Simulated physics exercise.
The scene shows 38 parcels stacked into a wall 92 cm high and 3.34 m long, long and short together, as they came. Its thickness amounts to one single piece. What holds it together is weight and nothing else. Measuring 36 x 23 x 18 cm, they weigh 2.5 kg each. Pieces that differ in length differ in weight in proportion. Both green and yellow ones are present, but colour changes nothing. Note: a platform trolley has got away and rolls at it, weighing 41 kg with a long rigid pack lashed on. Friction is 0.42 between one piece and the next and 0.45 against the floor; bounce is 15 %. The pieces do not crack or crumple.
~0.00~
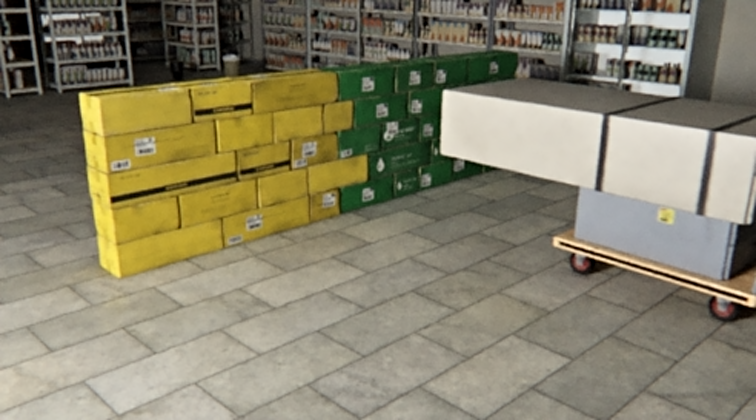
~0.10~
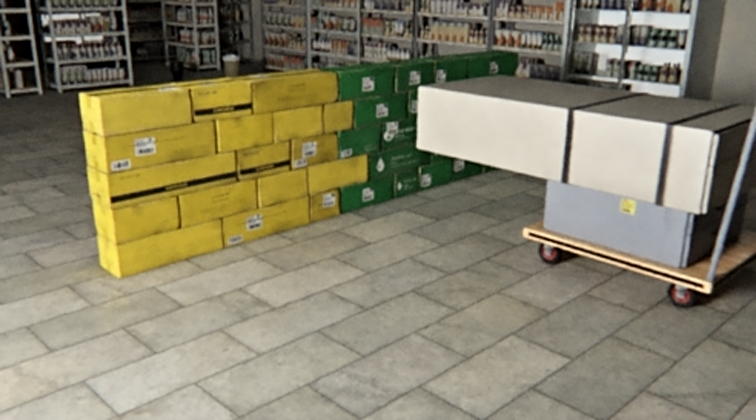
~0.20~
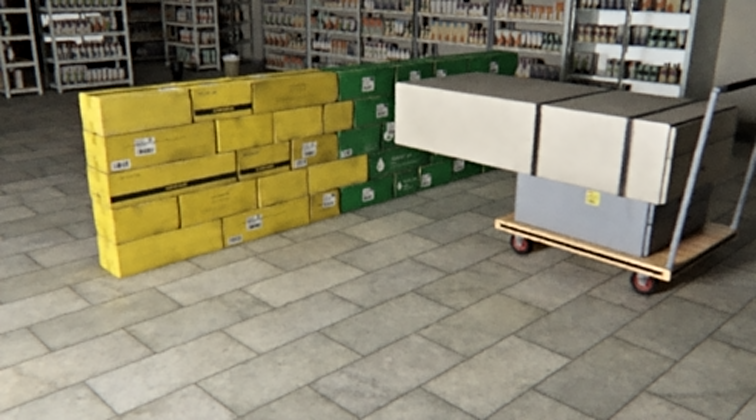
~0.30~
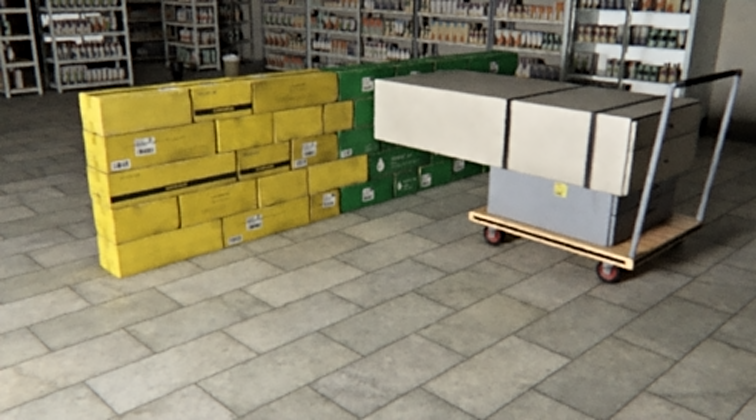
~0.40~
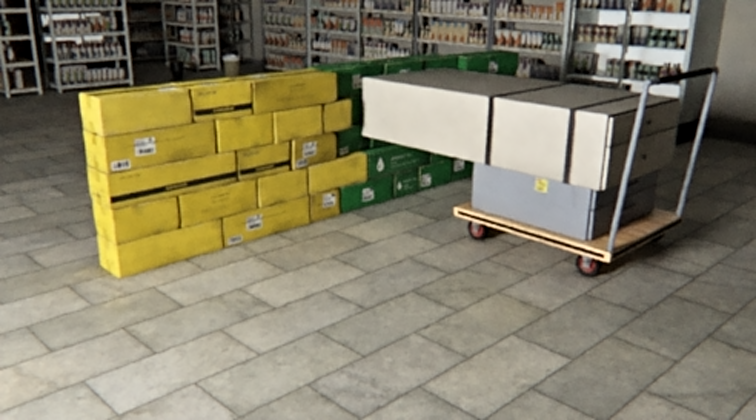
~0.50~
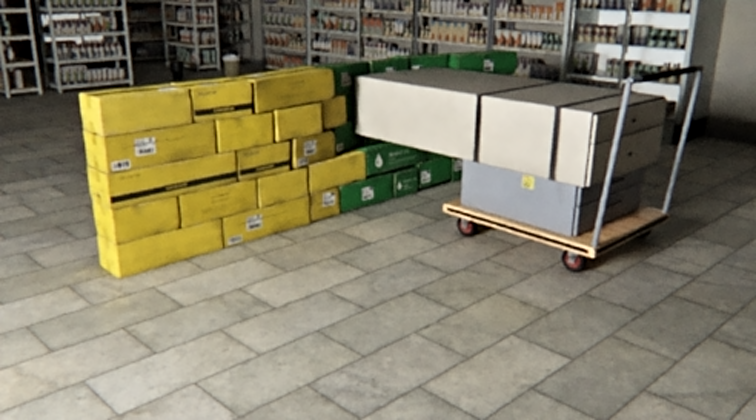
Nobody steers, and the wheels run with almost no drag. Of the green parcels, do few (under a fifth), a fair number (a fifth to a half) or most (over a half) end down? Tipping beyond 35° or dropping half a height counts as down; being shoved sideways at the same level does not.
Most.
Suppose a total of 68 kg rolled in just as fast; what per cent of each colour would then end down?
In that case green comes to 50 and yellow to 10 percent.
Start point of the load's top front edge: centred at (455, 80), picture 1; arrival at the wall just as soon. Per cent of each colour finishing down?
Result - green: 0%; yellow: 0%.
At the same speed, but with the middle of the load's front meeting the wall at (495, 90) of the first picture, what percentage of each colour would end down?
The green ones would be 50 per cent down and the yellow ones 0 per cent.
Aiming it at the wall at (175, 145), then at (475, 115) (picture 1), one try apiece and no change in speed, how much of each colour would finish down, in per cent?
Green 0 then 60, yellow 50 then 0 per cent.
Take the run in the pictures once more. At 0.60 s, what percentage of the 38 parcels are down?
By that time it is 0 percent.
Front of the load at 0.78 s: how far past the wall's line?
Roughly 35 cm.
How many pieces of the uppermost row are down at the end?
That row gives 5 in all.
By 0.60 s, load 24 cm past the wall's line, still rolling; none of the 21 green parcels down (0 of 38 in all colours); top green parcel tilted 15°; top yellow parcel tilted 5°.
By 0.78 s, load 34 cm past the wall's line, still rolling; 8 of the 21 green parcels down (8 of 38 in all colours); top green parcel tilted 39°, 16 cm lower; top yellow parcel tilted 15°.
By 0.98 s, load 45 cm past the wall's line, still rolling; 13 of the 21 green parcels down (15 of 38 in all colours); top green parcel on its side; top yellow parcel tilted 37°, 14 cm lower.
By 1.26 s, load 59 cm past the wall's line, still rolling; 13 of the 21 green parcels down (15 of 38 in all colours); top green parcel on its side; top yellow parcel tilted 55°, 39 cm lower.
When it is over (2.3 s), load 87 cm past the wall's line, stopped; 13 of the 21 green parcels down (15 of 38 in all colours); top green parcel upside down; top yellow parcel on its side. That is 62 per cent. In pixels of the last frame, middles, top green parcel near (198, 167), top yellow parcel near (207, 188).
